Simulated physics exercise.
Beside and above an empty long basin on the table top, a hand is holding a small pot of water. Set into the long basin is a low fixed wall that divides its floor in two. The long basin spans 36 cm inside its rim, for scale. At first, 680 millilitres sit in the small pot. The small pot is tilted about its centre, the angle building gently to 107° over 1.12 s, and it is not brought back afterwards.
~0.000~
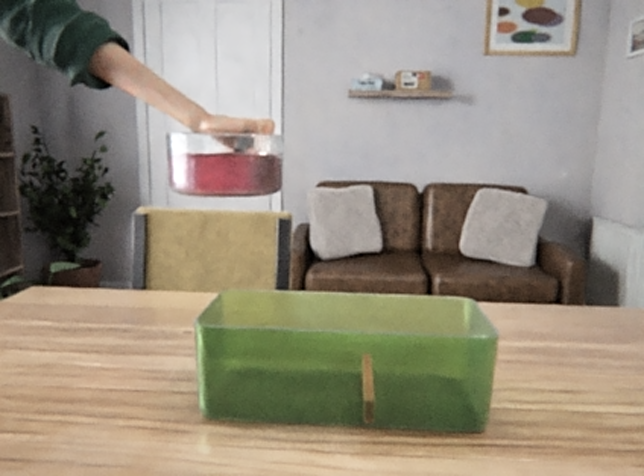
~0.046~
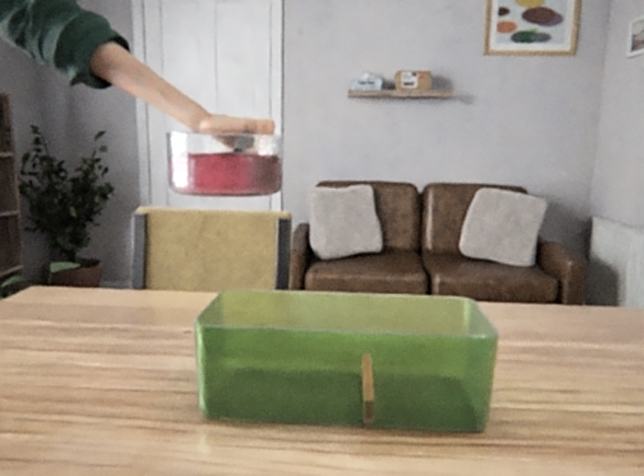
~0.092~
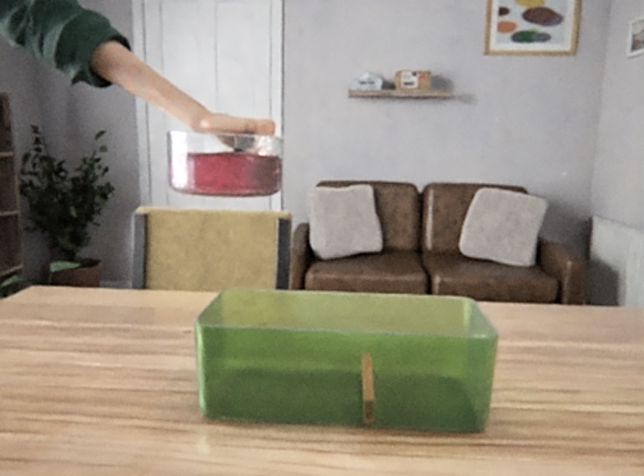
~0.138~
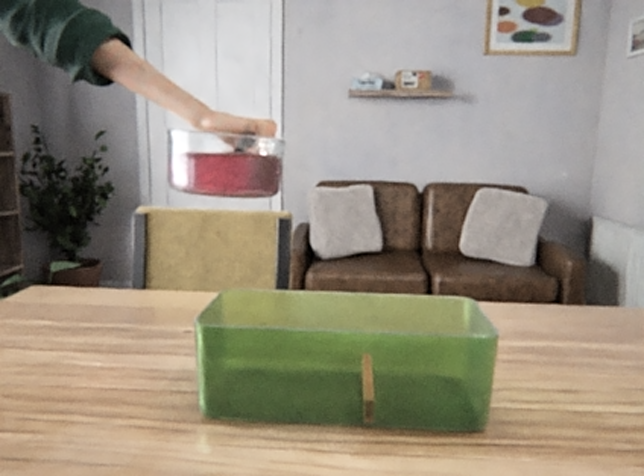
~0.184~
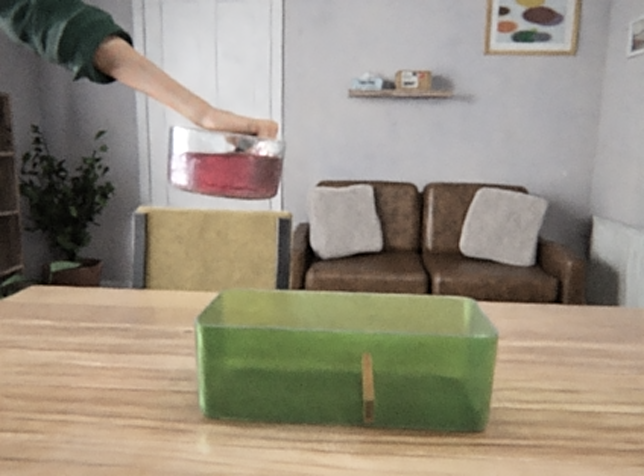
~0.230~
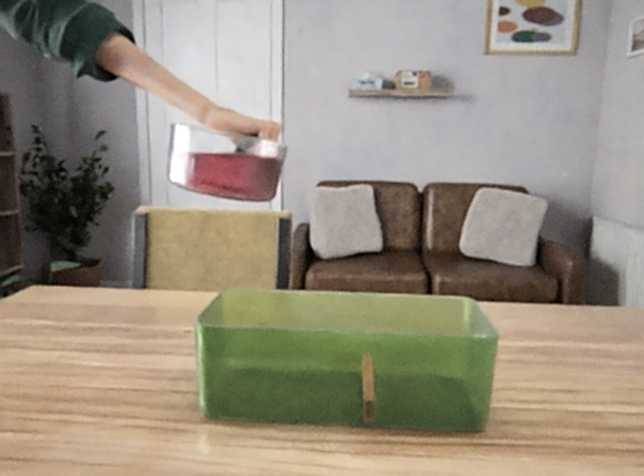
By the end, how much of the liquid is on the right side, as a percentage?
Around 8 percent.
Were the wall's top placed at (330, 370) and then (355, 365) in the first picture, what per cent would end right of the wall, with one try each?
Try 1: 55 %; try 2: 15 %.
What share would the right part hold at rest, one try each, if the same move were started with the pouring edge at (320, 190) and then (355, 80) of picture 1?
40 per cent first, 80 per cent second.
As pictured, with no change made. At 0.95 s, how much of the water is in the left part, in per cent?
Near 70 in a hundred.
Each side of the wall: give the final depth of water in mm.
Final reading - left some 20 mm, right some 2 mm.
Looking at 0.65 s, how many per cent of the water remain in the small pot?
About 62 per cent.
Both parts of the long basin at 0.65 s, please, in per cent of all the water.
Roughly 4 sits left and 0 sits right.
By 0.65 s the tilt is 66° and 62 per cent is still to pour, 4 is left of the wall and 0 right of it.
By 0.95 s the tilt is 101° and 11 per cent is still to pour, 70 is left of the wall and 2 right of it.
By 1.27 s the tilt is 107° and 0 per cent is still to pour, 89 is left of the wall and 7 right of it.
By 1.62 s the tilt is 107° and 0 per cent is still to pour, 90 is left of the wall and 8 right of it.
At rest 90 per cent lies left of the wall, 8 right of it and 2 outside.
